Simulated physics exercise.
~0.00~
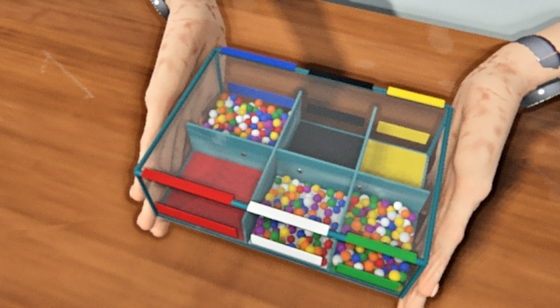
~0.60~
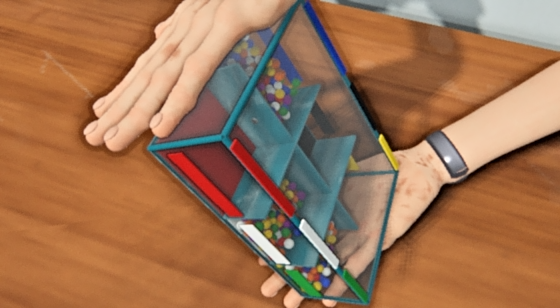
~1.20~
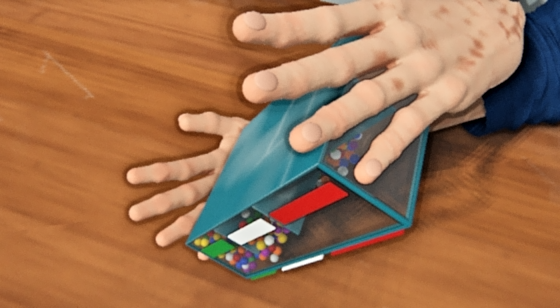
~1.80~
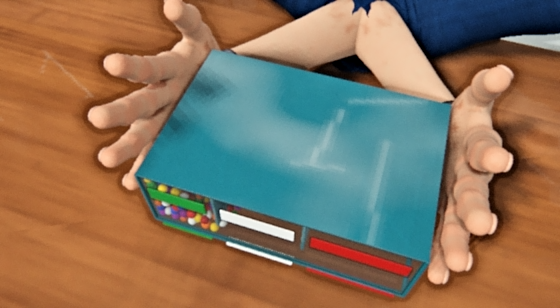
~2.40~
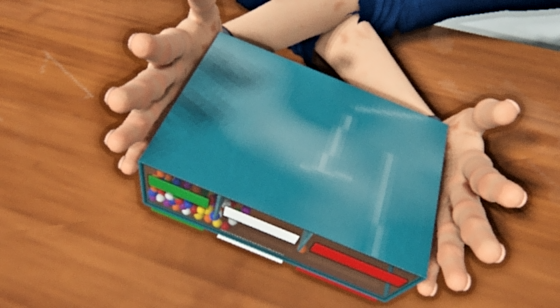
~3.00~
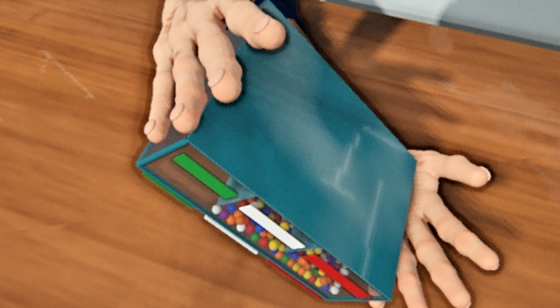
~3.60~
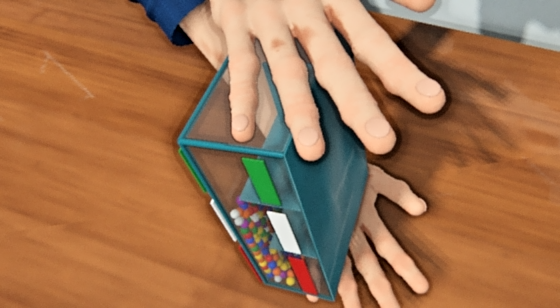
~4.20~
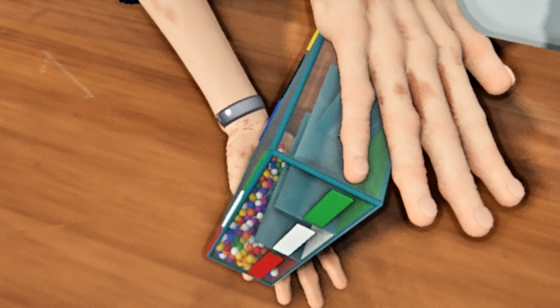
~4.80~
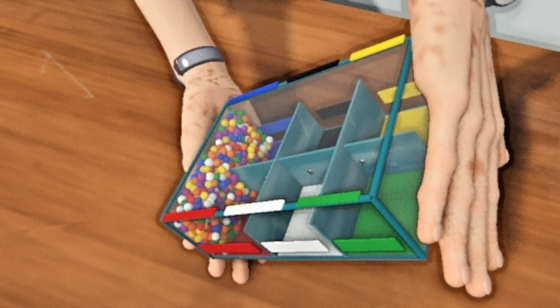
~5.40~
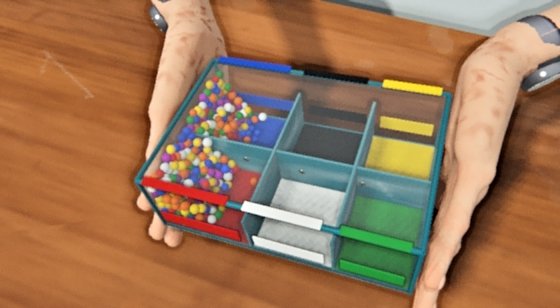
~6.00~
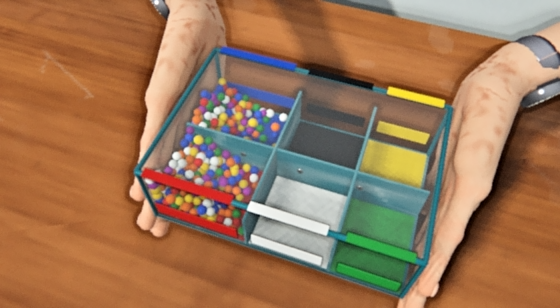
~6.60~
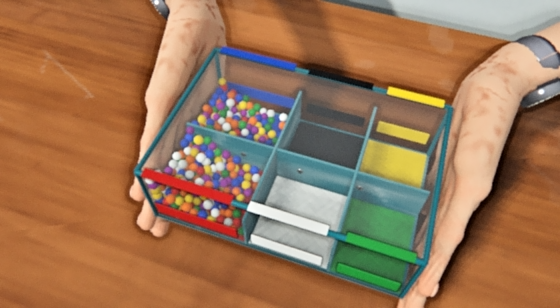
In the video, two hands turn a clear-lidded, six-compartment box of multicolored beads completely over, showing its teal underside, then continue rotating it until it is upright again. The beads, initially in the blue, white and green sections, finish in the red and blue sections at left.
